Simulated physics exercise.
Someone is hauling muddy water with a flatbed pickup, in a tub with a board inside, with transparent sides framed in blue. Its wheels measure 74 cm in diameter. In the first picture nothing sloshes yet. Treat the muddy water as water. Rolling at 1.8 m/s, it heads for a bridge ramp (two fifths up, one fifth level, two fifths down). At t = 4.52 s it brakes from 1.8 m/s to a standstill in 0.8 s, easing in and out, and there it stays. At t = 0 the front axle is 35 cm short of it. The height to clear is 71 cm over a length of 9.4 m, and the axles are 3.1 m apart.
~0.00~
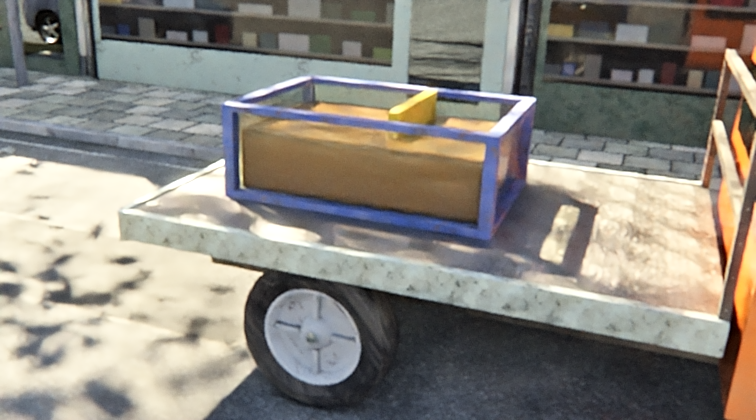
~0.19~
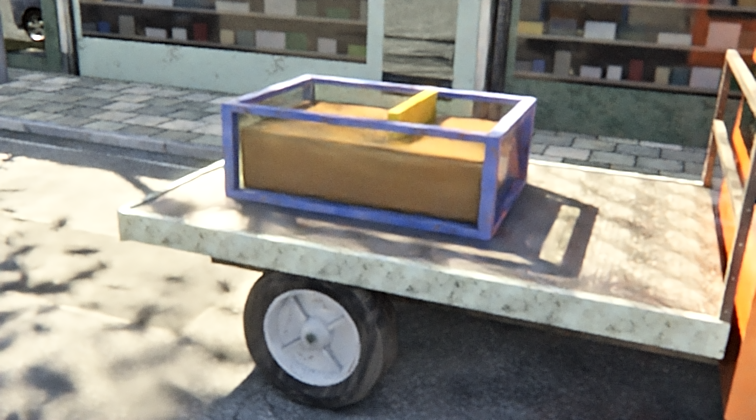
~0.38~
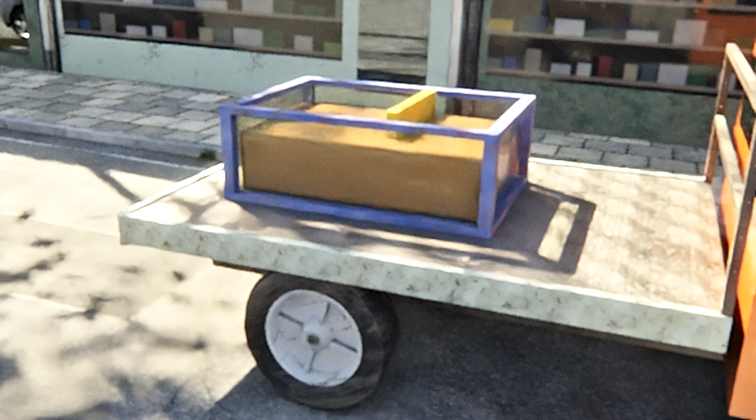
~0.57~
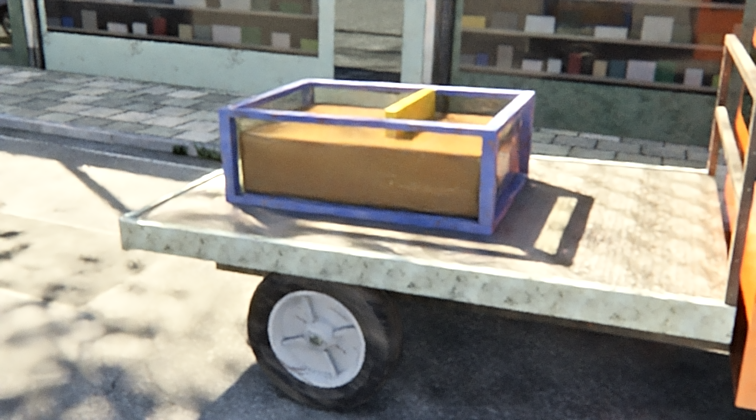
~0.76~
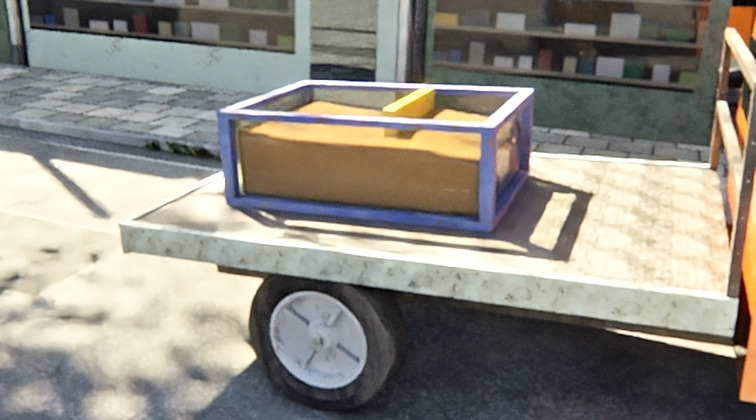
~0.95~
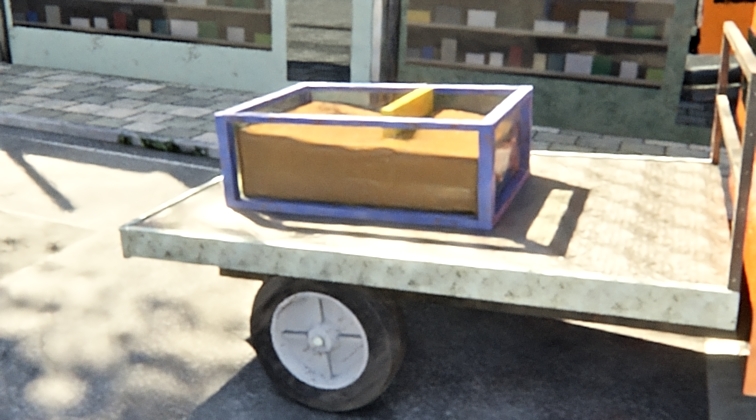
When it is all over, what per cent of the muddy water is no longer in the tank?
Roughly 11 per cent of the muddy water is lost.
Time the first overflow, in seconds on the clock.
Around 5.2 s.
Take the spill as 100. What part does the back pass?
Some 0 per cent of it.
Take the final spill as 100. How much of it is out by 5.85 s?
About 90 per cent.
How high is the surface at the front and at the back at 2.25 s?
Front 18 cm, back 44 cm.
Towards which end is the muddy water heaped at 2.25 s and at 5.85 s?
At the back, then the front.
By 2.25 s it stands 43 cm high behind and 19 cm in front; all of it is still inside.
By 3.95 s it stands 29 cm high behind and 32 cm in front; all of it is still inside.
By 5.85 s it stands 26 cm high behind and 45 cm in front; 10 per cent has gone over the front.
By 8.31 s 11 per cent has gone over the front, 35 of 316 litres.
